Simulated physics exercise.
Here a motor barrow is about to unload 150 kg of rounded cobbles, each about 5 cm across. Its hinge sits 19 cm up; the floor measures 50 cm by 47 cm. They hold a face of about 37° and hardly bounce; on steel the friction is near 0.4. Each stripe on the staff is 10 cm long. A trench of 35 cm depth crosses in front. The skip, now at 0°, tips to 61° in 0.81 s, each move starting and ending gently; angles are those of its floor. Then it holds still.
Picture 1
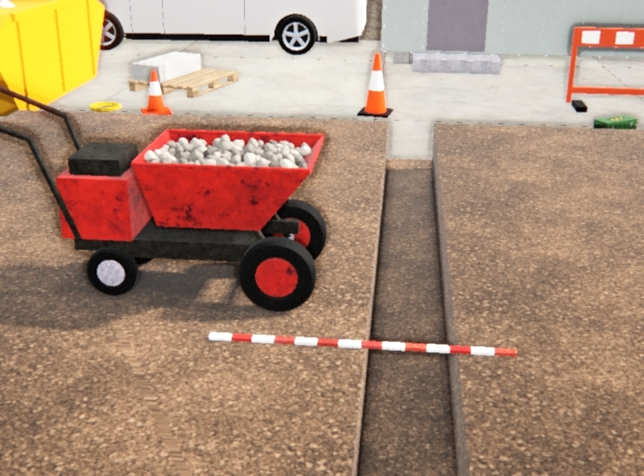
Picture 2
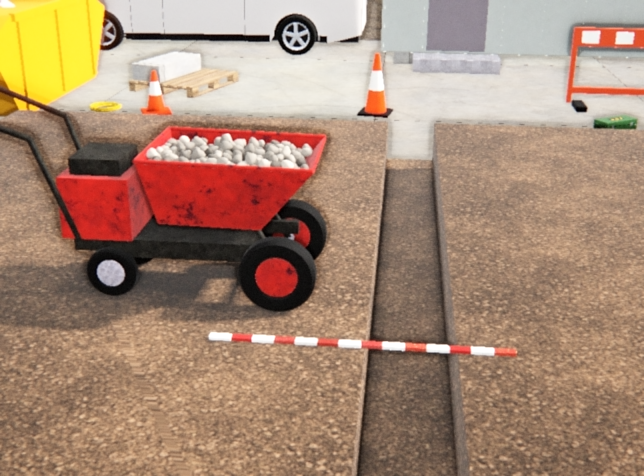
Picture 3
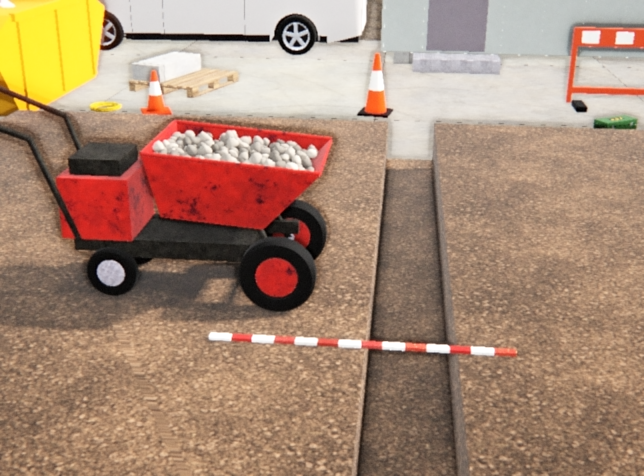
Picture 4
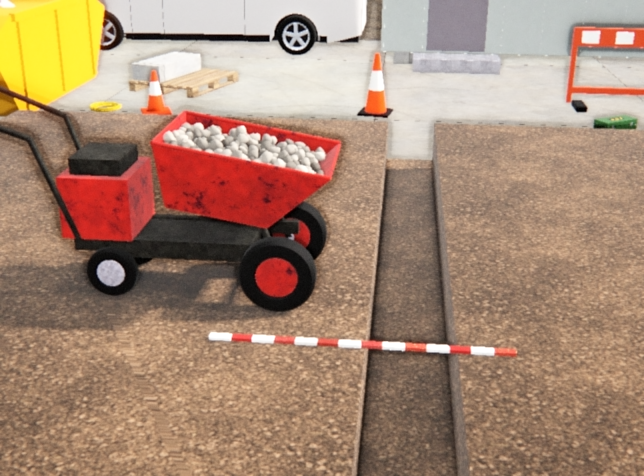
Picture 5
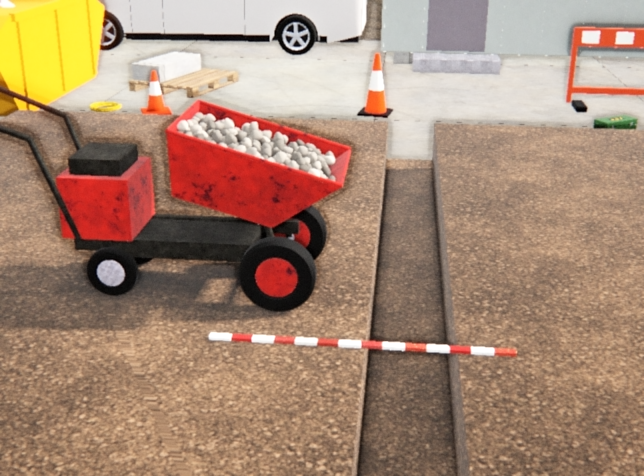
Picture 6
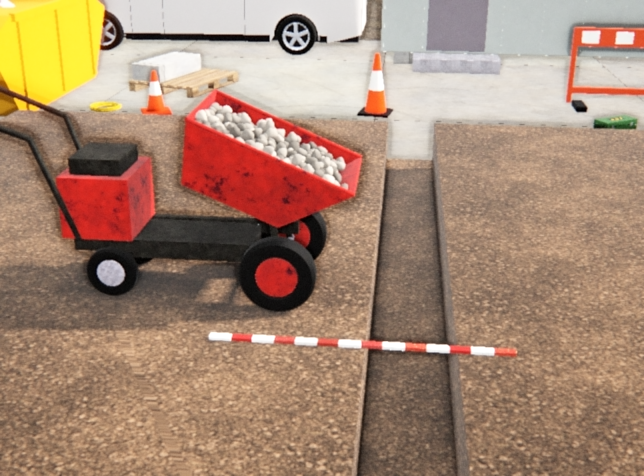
The red skip of a motor barrow, heaped with pale rounded stones, sat level at first, then gradually tilted forward to the right, its back end rising while the wheels stayed still beside a trench.
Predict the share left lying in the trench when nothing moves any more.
Some 60 per cent of it.
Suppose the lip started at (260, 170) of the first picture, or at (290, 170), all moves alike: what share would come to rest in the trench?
Near 70 per cent from the first place, 75 from the second.
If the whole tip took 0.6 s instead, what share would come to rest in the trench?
In that case some 50 per cent.
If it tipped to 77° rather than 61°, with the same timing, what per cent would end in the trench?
It would be near 75 per cent.
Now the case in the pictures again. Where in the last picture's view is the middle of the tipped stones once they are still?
Around (426, 340).
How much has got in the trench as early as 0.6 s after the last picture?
About 15 per cent by then.
Then, 0.3 s after the last picture the floor is at 52°, 100 % in the skip; the foremost stones are at (379, 217).
Then, 0.6 s after the last picture the floor is at 61°, 87 % in the skip, 13 % in the trench; the foremost stones are at (450, 302).
Then, 0.9 s after the last picture the floor is at 61°, 52 % in the skip, 29 % in the trench, 19 % past the trench; the foremost stones are at (558, 290).
Then, 2.9 s after the last picture the floor is at 61°, 20 % in the skip, 60 % in the trench, 20 % past the trench; the foremost stones are past the picture's edge.
